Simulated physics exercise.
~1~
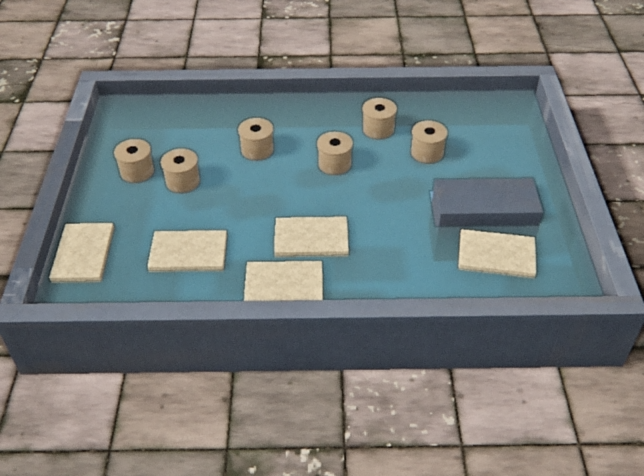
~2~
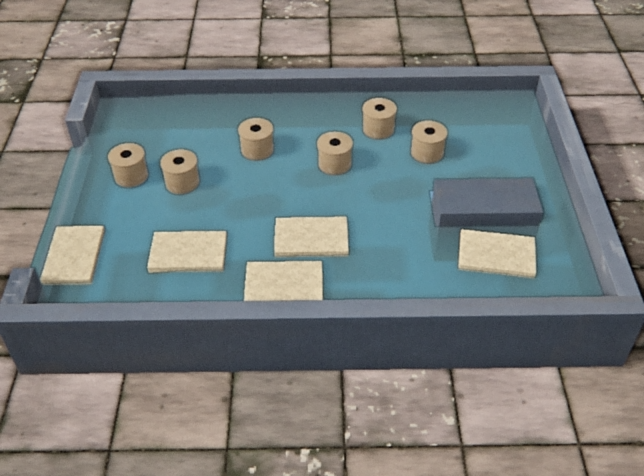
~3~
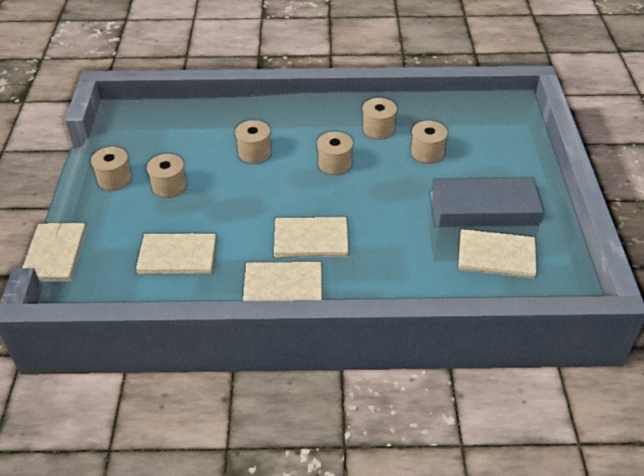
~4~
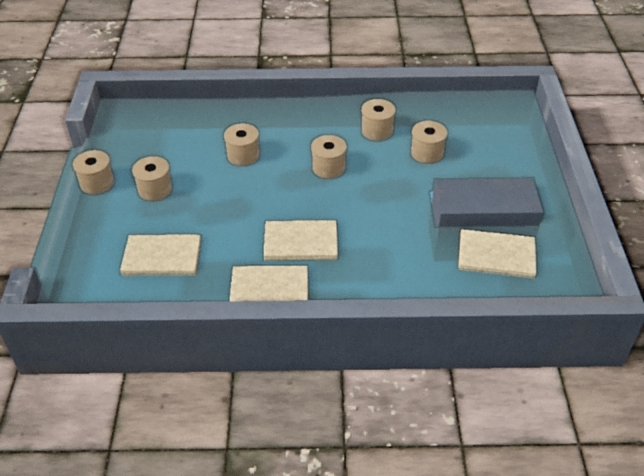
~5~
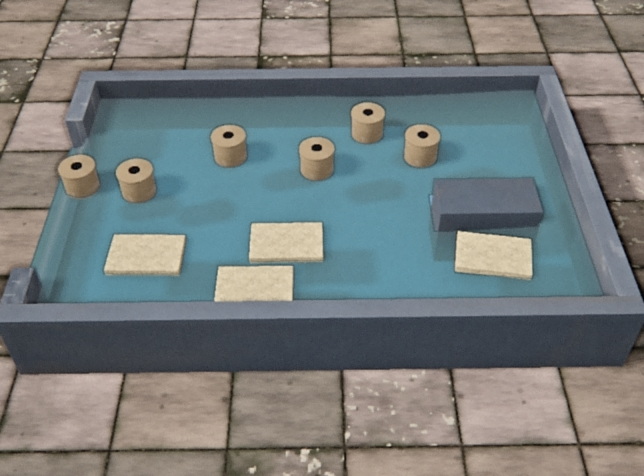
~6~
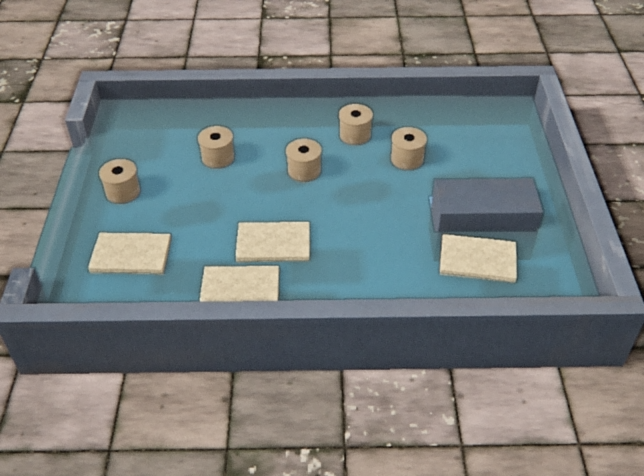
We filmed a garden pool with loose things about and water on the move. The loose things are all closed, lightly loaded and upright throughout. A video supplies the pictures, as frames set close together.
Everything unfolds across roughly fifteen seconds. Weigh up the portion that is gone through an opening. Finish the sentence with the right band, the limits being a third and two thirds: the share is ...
The share is from a third to two thirds.
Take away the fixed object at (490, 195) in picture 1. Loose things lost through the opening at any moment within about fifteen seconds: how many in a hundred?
The share works out near 40 per cent.
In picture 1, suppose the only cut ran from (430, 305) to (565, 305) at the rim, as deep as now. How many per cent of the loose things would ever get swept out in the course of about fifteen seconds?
Roughly 10 in a hundred.
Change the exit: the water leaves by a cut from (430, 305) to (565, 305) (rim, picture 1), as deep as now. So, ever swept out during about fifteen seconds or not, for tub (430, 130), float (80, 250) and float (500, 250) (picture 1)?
Answer, one by one: Not lost, not lost, lost.
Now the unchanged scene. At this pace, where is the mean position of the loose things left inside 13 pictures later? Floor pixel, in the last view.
Roughly at (252, 236) in the last view.
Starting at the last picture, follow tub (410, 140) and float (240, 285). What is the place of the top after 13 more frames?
They should end up near (353, 152) and (133, 289) respectively.
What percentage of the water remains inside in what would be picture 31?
Roughly 60 in a hundred.
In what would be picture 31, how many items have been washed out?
4.
A moment on, 2 of 11 are out; 9 afloat.
Next, 4 of 11 are out; 7 afloat.
Later, 4 of 11 are out; 7 afloat.
In the end, 4 of 11 are out; 7 afloat.
